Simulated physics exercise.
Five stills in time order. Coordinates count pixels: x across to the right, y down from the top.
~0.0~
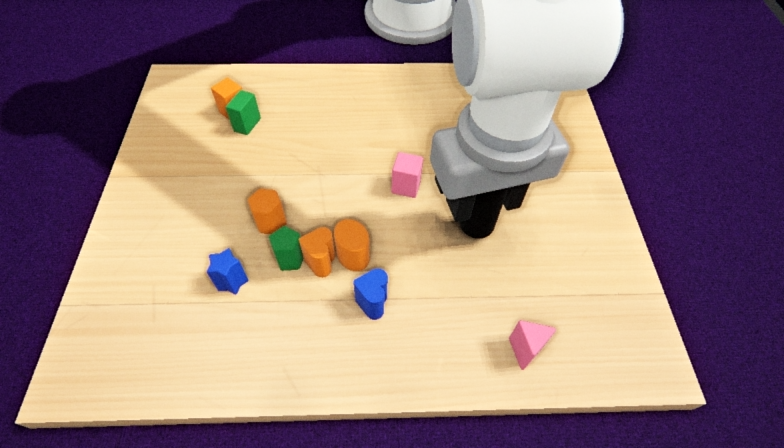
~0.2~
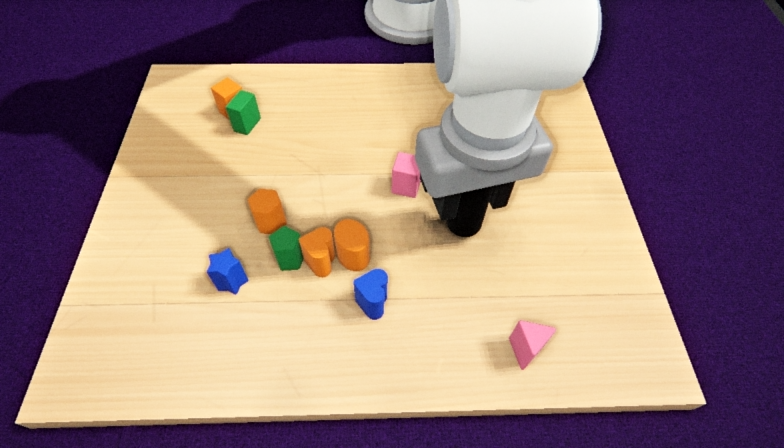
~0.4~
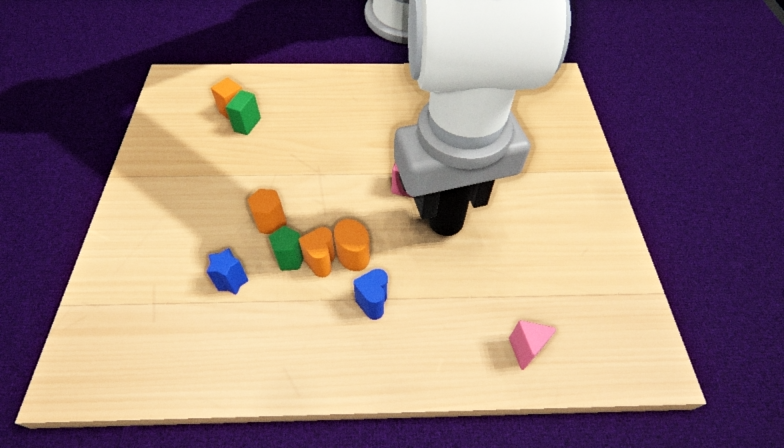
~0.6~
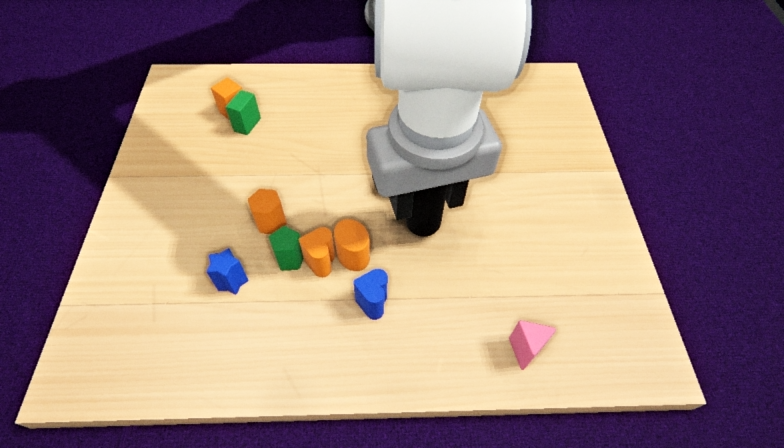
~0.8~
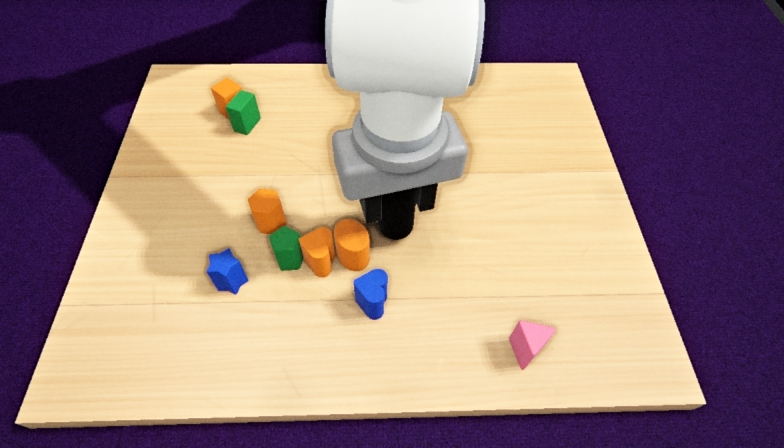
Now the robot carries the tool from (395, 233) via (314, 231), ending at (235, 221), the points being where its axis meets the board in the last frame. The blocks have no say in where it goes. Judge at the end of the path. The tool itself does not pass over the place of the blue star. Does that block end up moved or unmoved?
Answer: Unmoved.
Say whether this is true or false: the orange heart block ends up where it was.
This is false.
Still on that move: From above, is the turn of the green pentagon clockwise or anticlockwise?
From above, clockwise.
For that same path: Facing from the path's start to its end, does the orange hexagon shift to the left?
No.
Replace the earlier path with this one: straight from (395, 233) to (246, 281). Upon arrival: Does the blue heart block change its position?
I expect not.
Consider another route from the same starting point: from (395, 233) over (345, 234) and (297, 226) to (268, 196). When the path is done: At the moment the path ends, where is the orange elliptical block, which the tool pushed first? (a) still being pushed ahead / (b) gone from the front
b
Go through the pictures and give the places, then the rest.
The first frame shows lower end of the tool at (477, 225), tops of blocks, blue star at (222, 262), orange hexagon at (264, 200), green pentagon at (284, 238), orange heart block at (317, 242), orange elliptical block at (351, 234).
The second frame shows tool at (464, 224), blocks as before.
The third frame shows tool at (446, 223), blocks as before.
The fourth frame shows tool at (423, 223), blocks as before.
The fifth frame shows tool at (396, 226), blue star at (222, 262), orange hexagon at (264, 200), green pentagon at (284, 238), orange heart block at (317, 242), orange elliptical block at (351, 234).
What follows on the original path. One third of the way, tool at (340, 225); green pentagon at (277, 239), turned 20° clockwise; orange heart block at (303, 254), turned 15° clockwise; orange elliptical block at (339, 240), turned 45° anticlockwise.
Two thirds of the way, tool at (285, 222); orange hexagon at (249, 198); green pentagon at (277, 239), turned 20° clockwise; orange heart block at (303, 254), turned 15° clockwise; orange elliptical block at (339, 239), turned 45° anticlockwise.
At the end, tool at (232, 214); blue star not moved; orange hexagon at (199, 185), turned 25° clockwise; green pentagon at (277, 239), turned 20° clockwise; orange heart block at (303, 254), turned 15° clockwise; orange elliptical block at (339, 239), turned 45° anticlockwise.
